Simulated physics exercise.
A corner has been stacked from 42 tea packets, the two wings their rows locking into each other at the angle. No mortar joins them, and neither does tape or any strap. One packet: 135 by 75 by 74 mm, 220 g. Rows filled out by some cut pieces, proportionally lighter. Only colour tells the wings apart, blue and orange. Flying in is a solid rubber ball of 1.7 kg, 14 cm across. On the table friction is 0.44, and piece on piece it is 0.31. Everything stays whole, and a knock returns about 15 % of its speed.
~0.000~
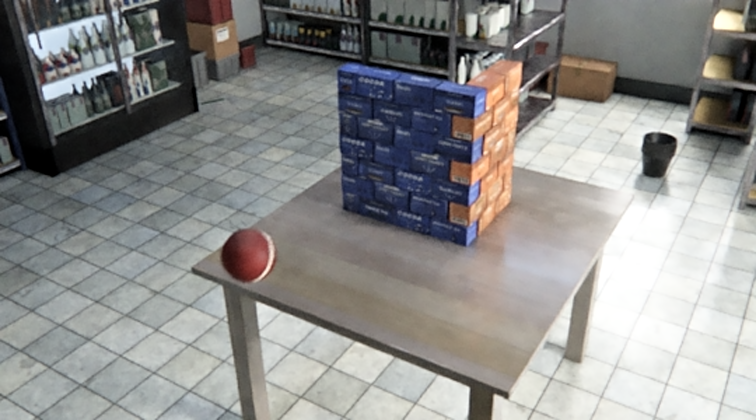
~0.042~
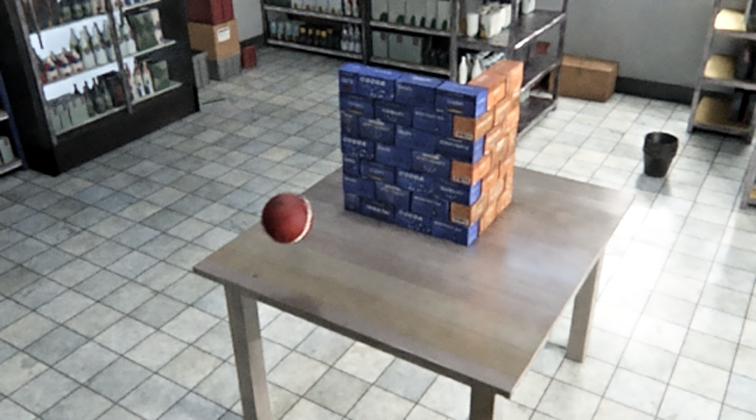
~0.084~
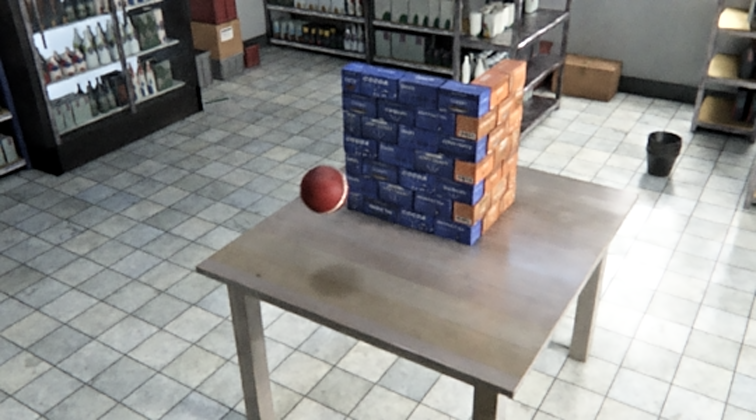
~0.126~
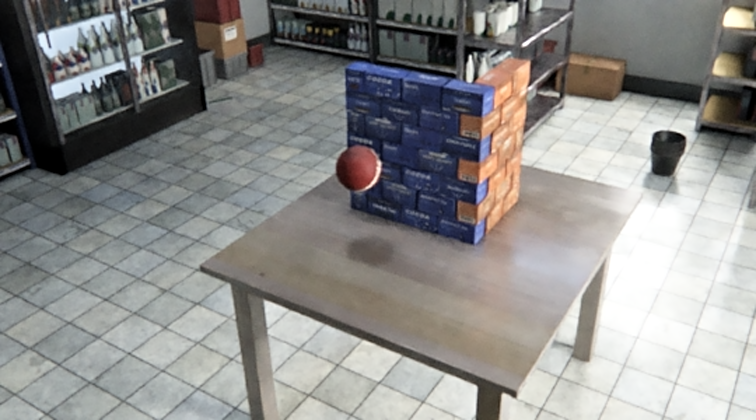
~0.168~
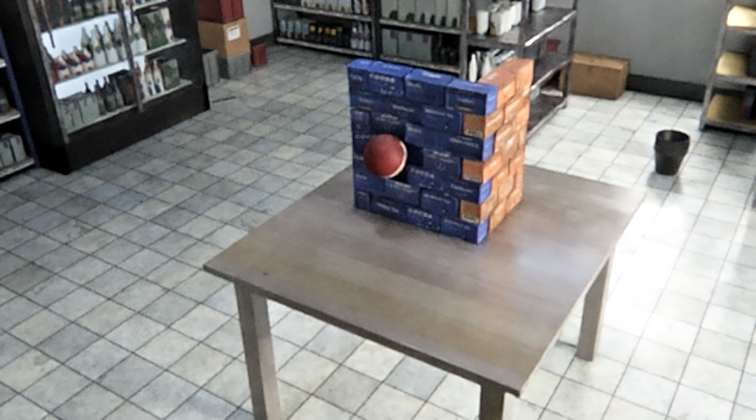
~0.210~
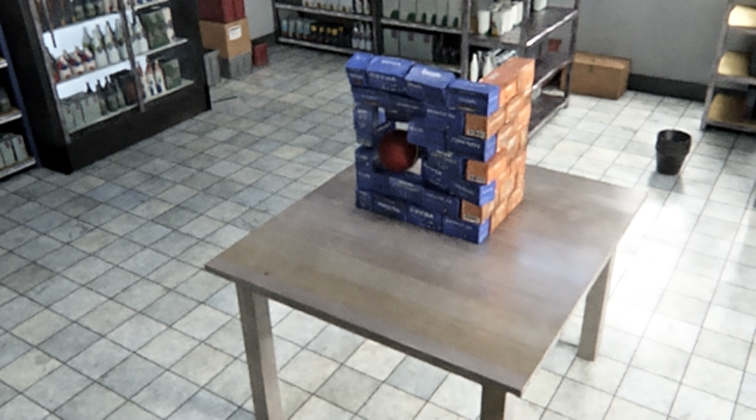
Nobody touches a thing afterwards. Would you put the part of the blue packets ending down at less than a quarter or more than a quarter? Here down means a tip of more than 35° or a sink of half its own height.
I'd put it at more than a quarter.
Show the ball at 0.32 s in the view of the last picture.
Roughly (428, 147).
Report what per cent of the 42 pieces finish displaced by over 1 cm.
50 % shifted.
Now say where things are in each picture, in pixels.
In the first frame (we follow the side turned to the camera; the camera pans a little), ball (249, 256) 58 cm from contact, 4.0 m/s; top blue packet (454, 104); top orange packet (496, 93); no piece has moved.
In the second frame, ball (287, 219) 42 cm from contact, 3.9 m/s; top blue packet (456, 104).
In the third frame, ball (324, 190) 25 cm from contact, 3.9 m/s; top blue packet (459, 103).
In the fourth frame, ball (358, 169) 9 cm from contact, 3.9 m/s; top blue packet (462, 102).
In the fifth frame, ball (385, 156) after contact, 2.3 m/s; top blue packet (466, 101); steepest lean 6°, the packet at (390, 125); 11 stirred so far.
In the sixth frame, ball (399, 150) after contact, 2.2 m/s; top blue packet (467, 102); top orange packet (509, 90); steepest lean 28°, the packet at (403, 117); 18 stirred so far.
Around 0.32 s, ball still moving; 13 of the 25 blue packets down (13 of 42 in all colours); top blue packet displaced 13 mm; top orange packet displaced 9 mm.
Around 0.52 s, ball still moving; 13 of the 25 blue packets down (13 of 42 in all colours); top blue packet displaced 12 mm; top orange packet displaced 9 mm.
Finally (1.4 s), ball rolling away; 13 of the 25 blue packets down (13 of 42 in all colours); top blue packet displaced 12 mm; top orange packet displaced 9 mm. That is 52 per cent. Seen by the last camera, middles, top blue packet near (476, 98), top orange packet near (500, 88).
